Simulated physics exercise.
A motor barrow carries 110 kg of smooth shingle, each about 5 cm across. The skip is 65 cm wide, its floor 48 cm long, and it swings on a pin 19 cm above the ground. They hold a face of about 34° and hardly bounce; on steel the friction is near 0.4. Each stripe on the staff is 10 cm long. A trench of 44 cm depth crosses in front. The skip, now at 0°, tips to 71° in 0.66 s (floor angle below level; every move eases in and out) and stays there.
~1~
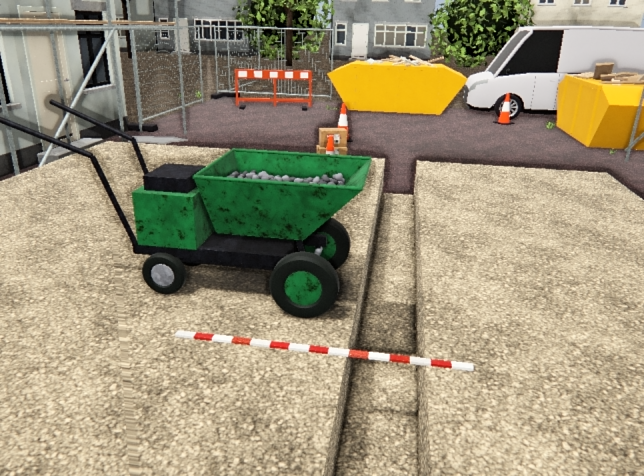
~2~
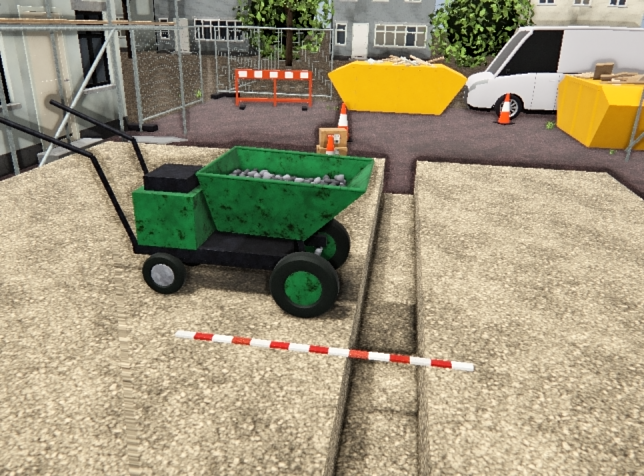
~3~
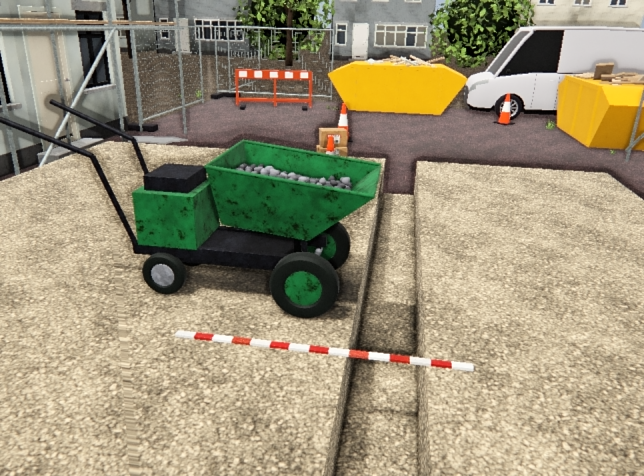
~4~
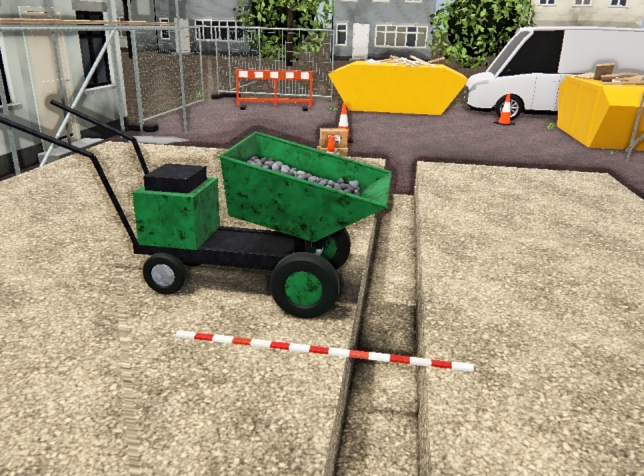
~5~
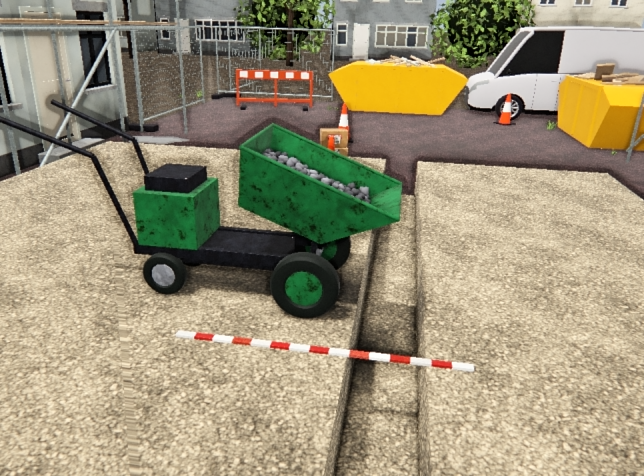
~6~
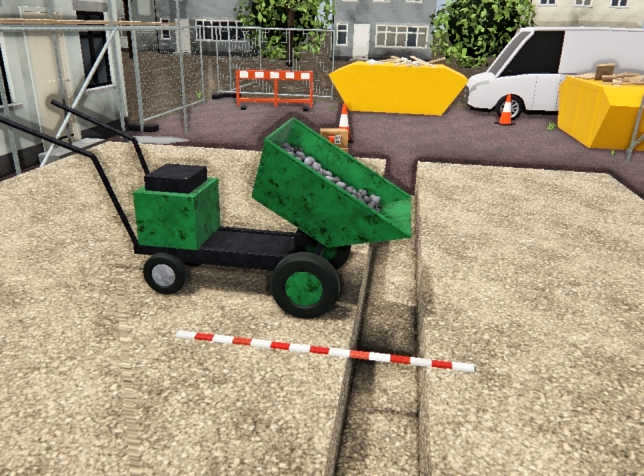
The green skip of grey stones on a small barrow tilts steadily forward over a trench.
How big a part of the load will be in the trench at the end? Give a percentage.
Roughly 9 per cent ends in the trench.
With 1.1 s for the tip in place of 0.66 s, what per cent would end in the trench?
In that case some 10 per cent.
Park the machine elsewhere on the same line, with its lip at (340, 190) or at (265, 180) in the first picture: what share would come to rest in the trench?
About 30 and 95 per cent.
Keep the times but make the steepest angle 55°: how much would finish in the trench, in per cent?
It would be near 15 per cent.
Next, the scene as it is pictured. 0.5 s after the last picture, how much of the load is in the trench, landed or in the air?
Some 0 per cent.
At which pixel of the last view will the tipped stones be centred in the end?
Their middle is at about (484, 307).
Then, 0.2 s after the last picture the floor is at 61°, 100 % in the skip; the foremost stones are at (411, 264).
Then, 0.5 s after the last picture the floor is at 71°, 72 % in the skip, 27 % past the trench; the foremost stones are at (483, 306).
Then, 0.8 s after the last picture the floor is at 71°, 14 % in the skip, 1 % in the trench, 85 % past the trench; the foremost stones are at (627, 331).
Then, 2.8 s after the last picture the floor is at 71°, 0 % in the skip, 9 % in the trench, 91 % past the trench; the foremost stones are past the picture's edge.
